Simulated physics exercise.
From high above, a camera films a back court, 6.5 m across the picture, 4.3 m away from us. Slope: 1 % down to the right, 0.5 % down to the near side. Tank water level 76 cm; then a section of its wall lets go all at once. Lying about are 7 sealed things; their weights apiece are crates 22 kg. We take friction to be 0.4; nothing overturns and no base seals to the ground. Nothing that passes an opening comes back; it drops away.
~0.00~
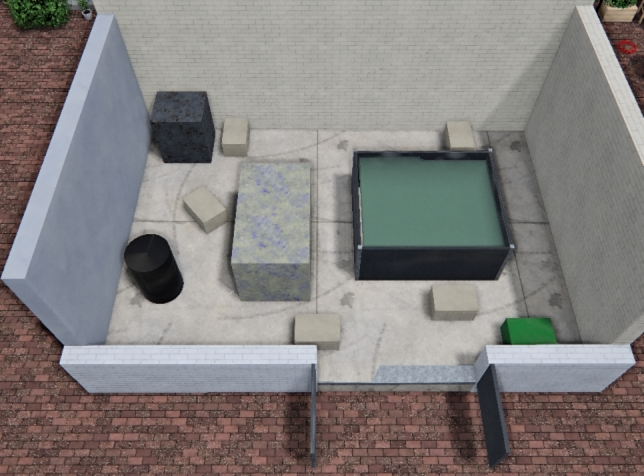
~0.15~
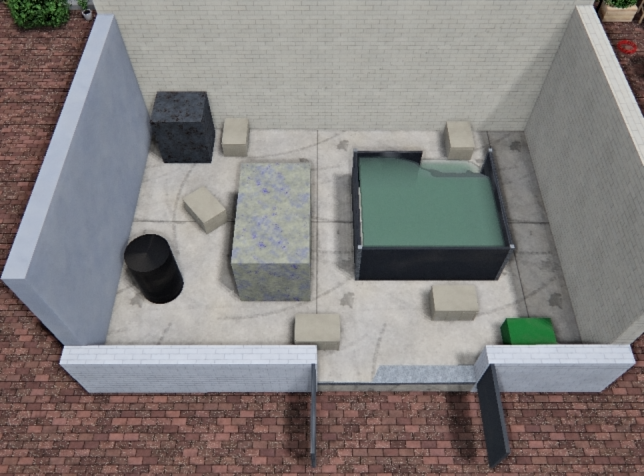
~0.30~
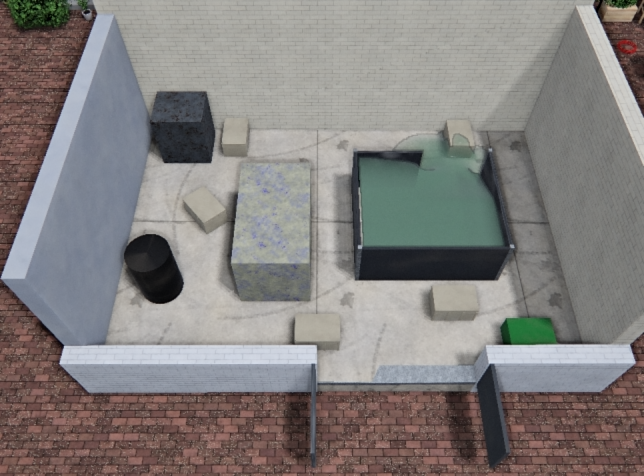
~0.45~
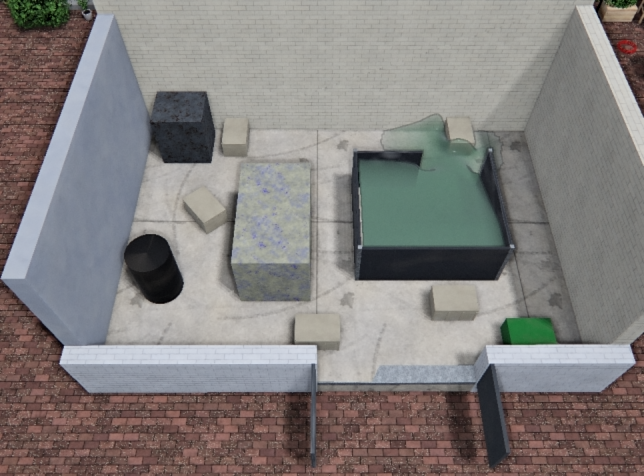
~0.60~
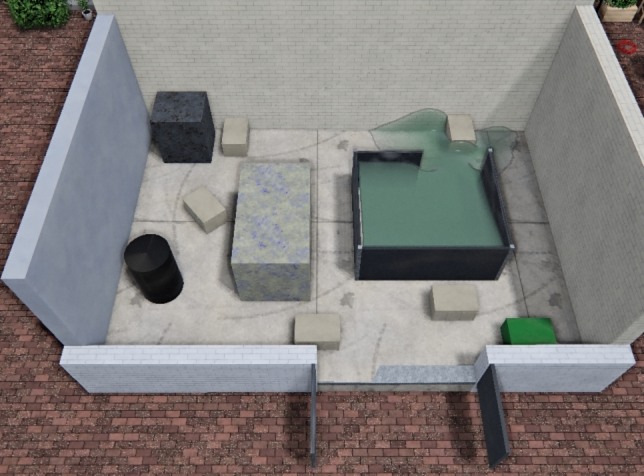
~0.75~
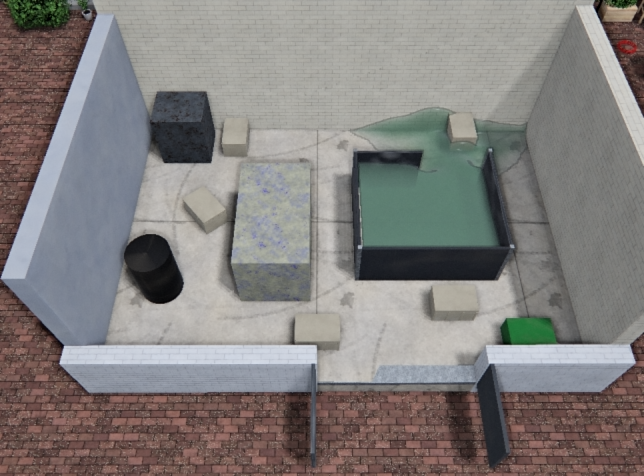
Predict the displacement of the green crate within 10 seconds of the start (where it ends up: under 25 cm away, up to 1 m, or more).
Chances are it goes a good distance.
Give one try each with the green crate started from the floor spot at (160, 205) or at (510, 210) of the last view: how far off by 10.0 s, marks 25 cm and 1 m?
I'd say it drifts a short distance on the first try and it lands far off on the second.
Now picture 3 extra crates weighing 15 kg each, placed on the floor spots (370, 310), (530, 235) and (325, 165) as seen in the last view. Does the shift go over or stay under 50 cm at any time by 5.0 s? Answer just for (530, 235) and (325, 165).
Beyond the mark, beyond the mark.
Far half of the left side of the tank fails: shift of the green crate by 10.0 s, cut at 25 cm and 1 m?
Outcome for the green crate: It remains nearly still.
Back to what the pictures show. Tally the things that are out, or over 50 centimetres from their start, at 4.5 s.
Result: 4.
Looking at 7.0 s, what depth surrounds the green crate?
About 9 cm.
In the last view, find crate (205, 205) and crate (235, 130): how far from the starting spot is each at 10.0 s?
First 100 cm, then 200 cm.
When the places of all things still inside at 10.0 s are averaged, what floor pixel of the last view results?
It works out to somewhere near (297, 263) on the floor.
After 2.0 s the green crate is near (531, 331), 0.0 m from its start, aground; 0 of 7 are out; 1 afloat.
After 4.5 s the green crate is near (378, 329), 2.0 m from its start, aground; 0 of 7 are out; 2 afloat.
After 7.0 s the green crate is near (340, 330), 2.5 m from its start, afloat; 0 of 7 are out; 4 afloat.
After 10.0 s the green crate is near (340, 306), 2.6 m from its start, afloat; 0 of 7 are out; 2 afloat.
